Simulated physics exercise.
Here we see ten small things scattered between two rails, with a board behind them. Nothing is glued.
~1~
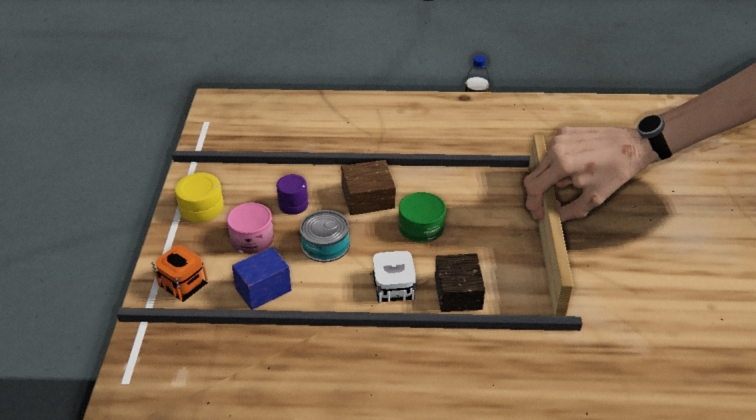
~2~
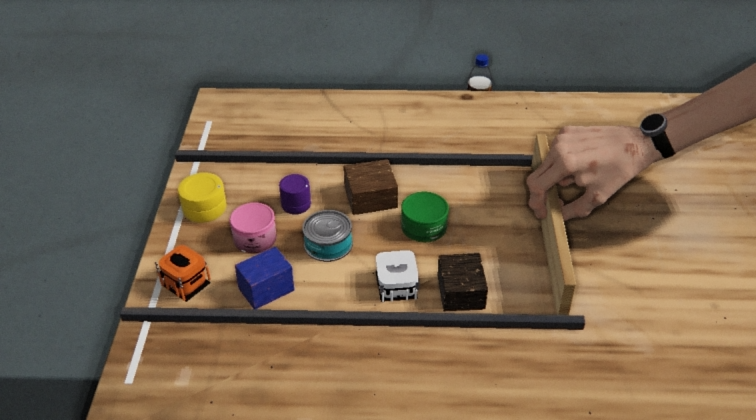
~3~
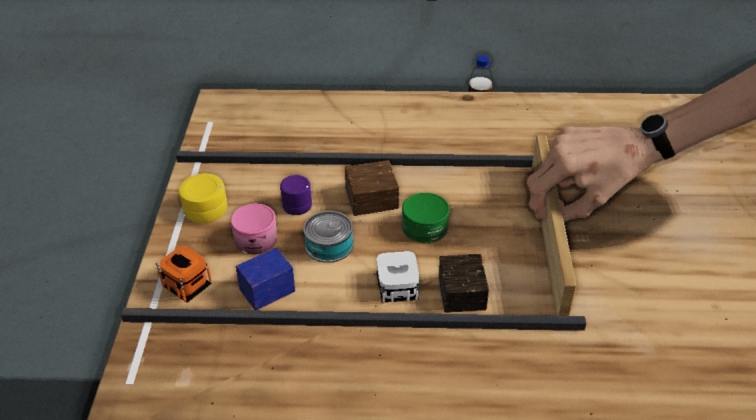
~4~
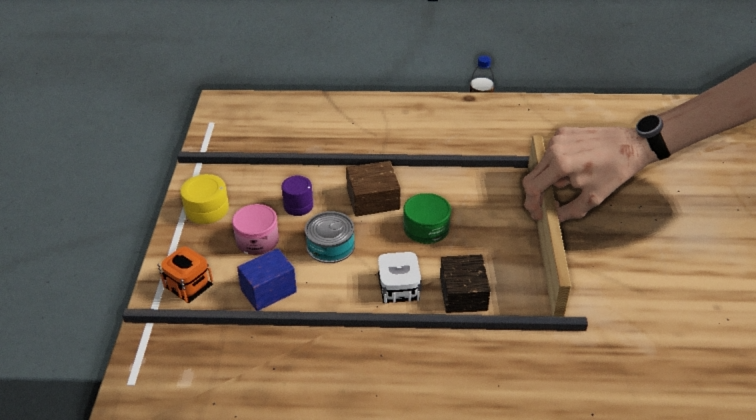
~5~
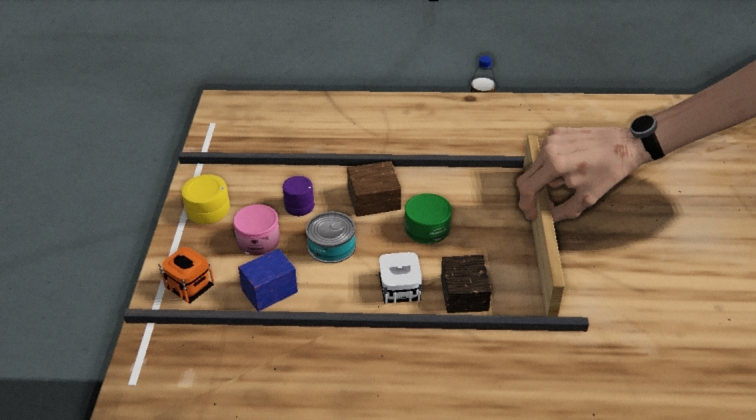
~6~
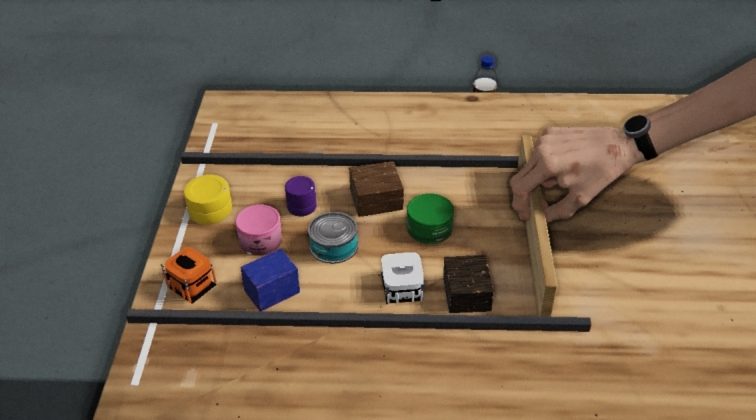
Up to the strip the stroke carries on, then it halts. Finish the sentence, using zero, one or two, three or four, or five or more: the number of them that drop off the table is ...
The number that drop off the table is five or more.
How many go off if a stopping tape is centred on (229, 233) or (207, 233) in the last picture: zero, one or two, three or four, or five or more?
The first spot would give 3 or 4 falling and the second more than four.
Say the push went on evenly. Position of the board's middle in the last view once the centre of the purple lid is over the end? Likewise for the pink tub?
Roughly (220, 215); for the second one, roughly (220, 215).
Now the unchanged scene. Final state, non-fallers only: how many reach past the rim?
Counting them gives 4.
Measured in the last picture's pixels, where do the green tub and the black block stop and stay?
Around (160, 213) and around (140, 282).
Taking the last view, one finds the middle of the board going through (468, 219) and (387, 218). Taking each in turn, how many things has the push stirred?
At first I count 1, and then 5.
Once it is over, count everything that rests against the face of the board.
It ends up touching 4.
Early on, none off yet; yellow lid at rest near (208, 199); orange case at rest near (189, 274); pink tub at rest near (259, 230).
A while later, none off yet; yellow lid travelled a little near (194, 200); orange case travelled about its own width near (156, 261); pink tub travelled about its own width near (214, 225).
Finally, the number that fall off is five or more; lost, white case, purple lid, blue block, pink tub, orange case and yellow lid.
